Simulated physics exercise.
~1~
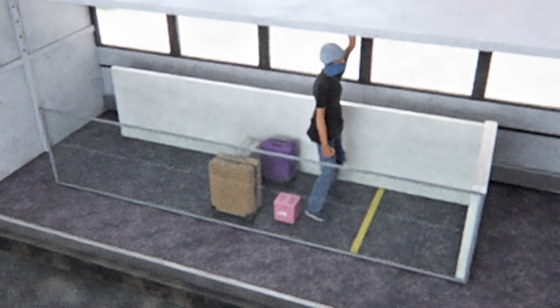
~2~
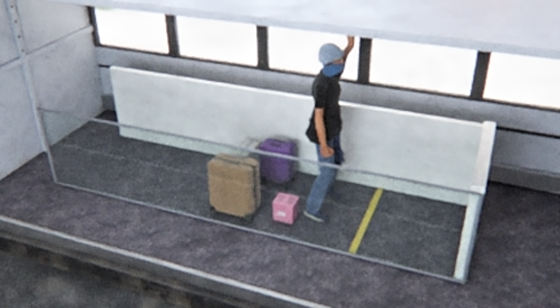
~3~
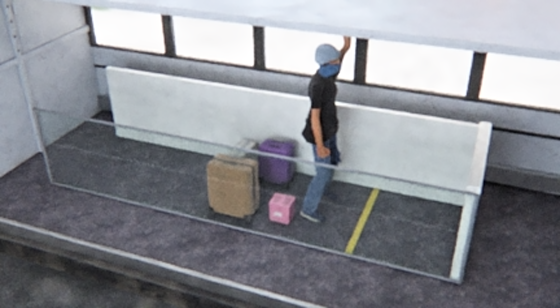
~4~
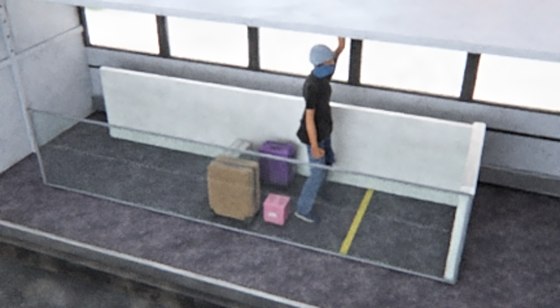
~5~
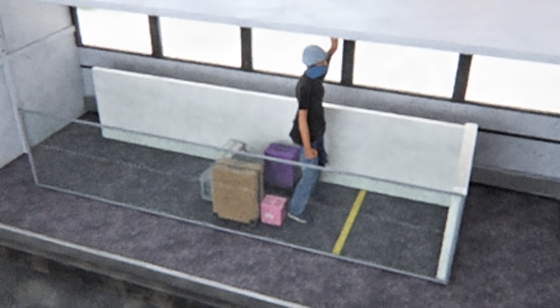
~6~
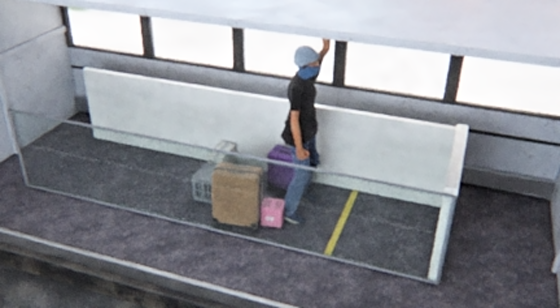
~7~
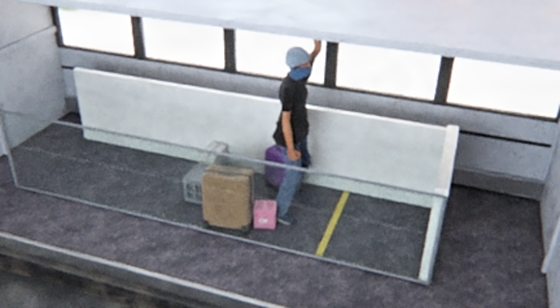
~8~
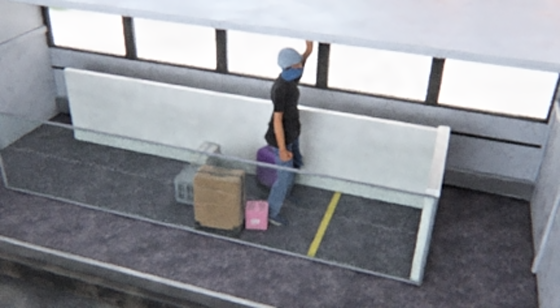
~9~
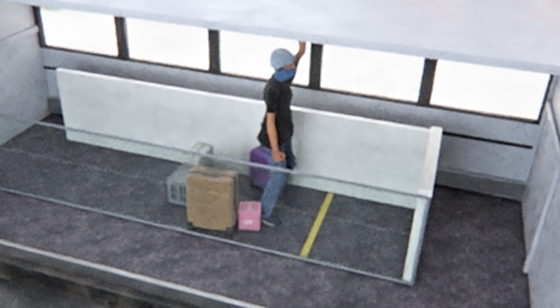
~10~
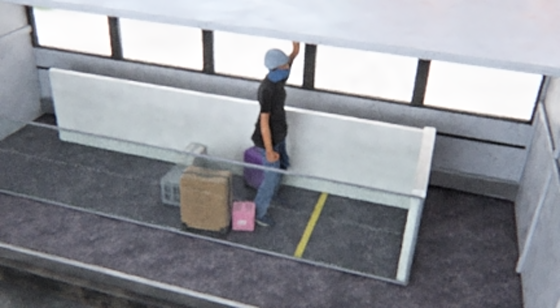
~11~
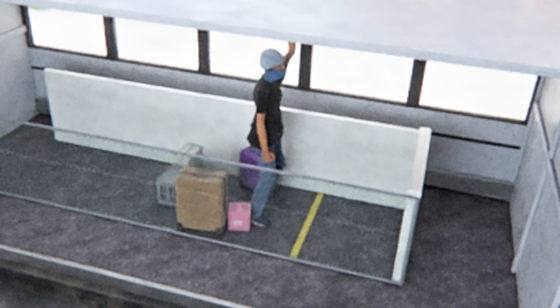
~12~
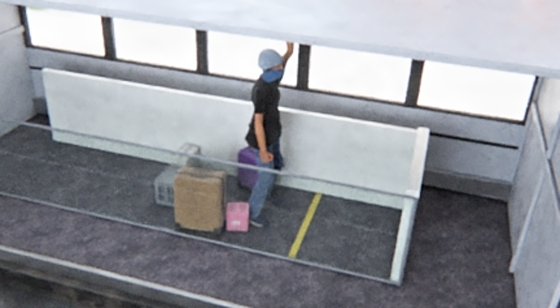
Wheeled suitcases roll slightly right beside a braced passenger and stop short of the yellow line.
